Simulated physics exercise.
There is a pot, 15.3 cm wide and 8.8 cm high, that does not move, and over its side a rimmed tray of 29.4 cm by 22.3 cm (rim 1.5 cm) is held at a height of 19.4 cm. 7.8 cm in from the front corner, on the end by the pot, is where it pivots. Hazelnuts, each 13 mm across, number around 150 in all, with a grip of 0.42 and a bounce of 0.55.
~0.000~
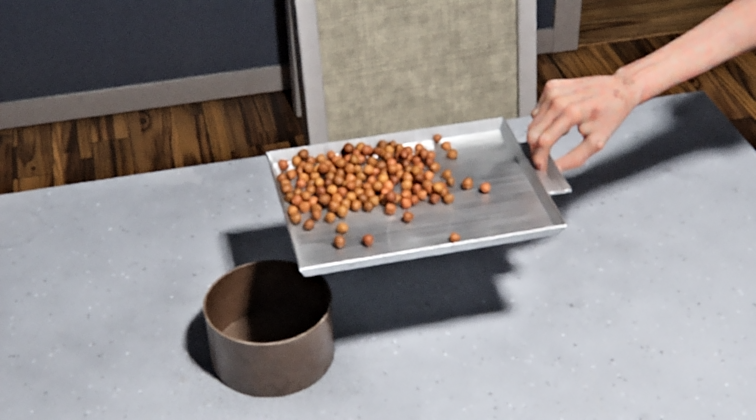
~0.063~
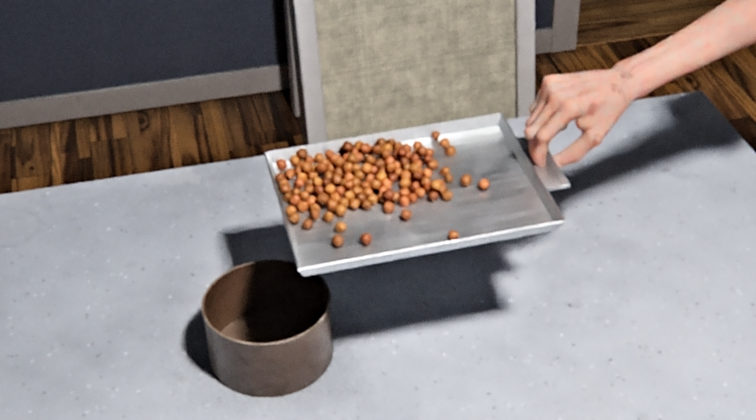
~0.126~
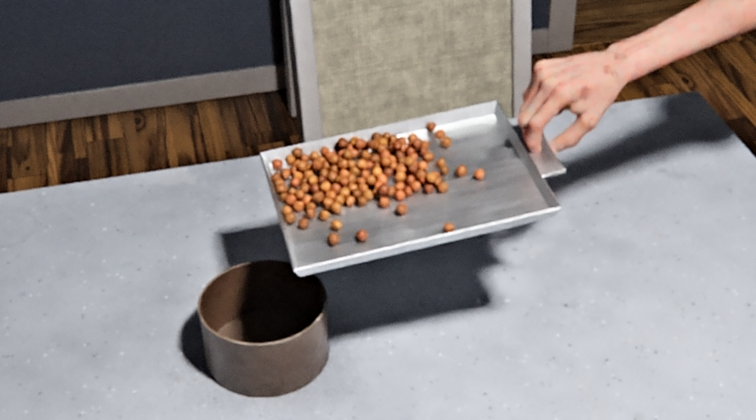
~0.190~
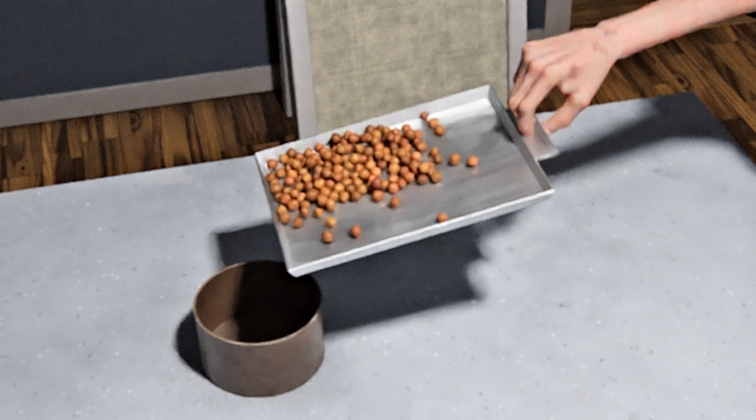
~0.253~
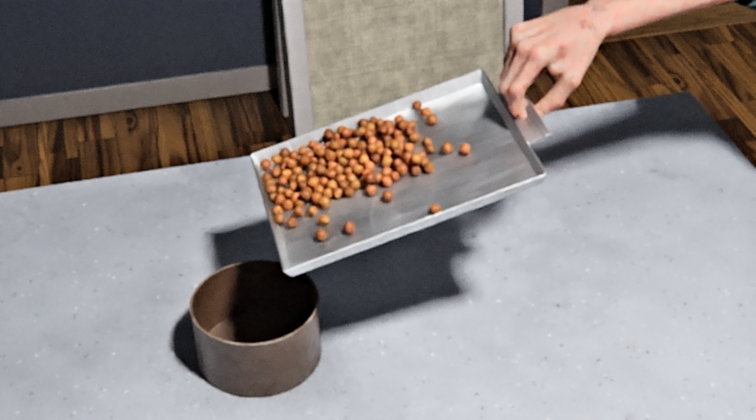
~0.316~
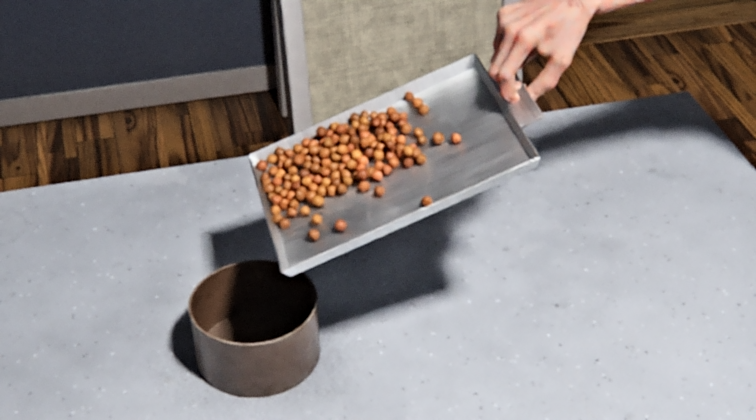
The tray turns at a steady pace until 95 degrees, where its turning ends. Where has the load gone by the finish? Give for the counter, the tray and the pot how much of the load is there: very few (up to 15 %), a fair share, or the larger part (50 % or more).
Counter: A fair share, tray: Very few, pot: The larger part.
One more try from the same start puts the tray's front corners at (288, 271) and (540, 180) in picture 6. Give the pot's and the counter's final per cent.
That works out as pot 65 and counter 35.
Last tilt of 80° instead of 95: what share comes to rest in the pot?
That would give about 60 per cent.
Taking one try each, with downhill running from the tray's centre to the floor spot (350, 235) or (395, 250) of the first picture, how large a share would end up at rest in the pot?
That would be close to 30 per cent and then close to 5 per cent.
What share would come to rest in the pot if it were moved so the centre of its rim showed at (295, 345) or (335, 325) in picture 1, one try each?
Roughly 20 and 0 percent.
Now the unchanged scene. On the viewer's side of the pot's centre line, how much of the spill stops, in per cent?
Near 20 in a hundred.
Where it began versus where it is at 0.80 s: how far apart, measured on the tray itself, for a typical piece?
Roughly 6 cm.
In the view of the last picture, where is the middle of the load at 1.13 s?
Expected load position: Near (244, 299).
After 0.80 s, tilt 55 degrees; the tray holds 95 %, the pot 0 %.
After 1.13 s, tilt 80 degrees; the tray holds 30 %, the pot 30 %.
After 1.55 s, tilt 95 degrees; the tray holds 0 %, the pot 60 %.
At rest (2.6 s), counter 40 %, tray 0 %, pot 60 %.
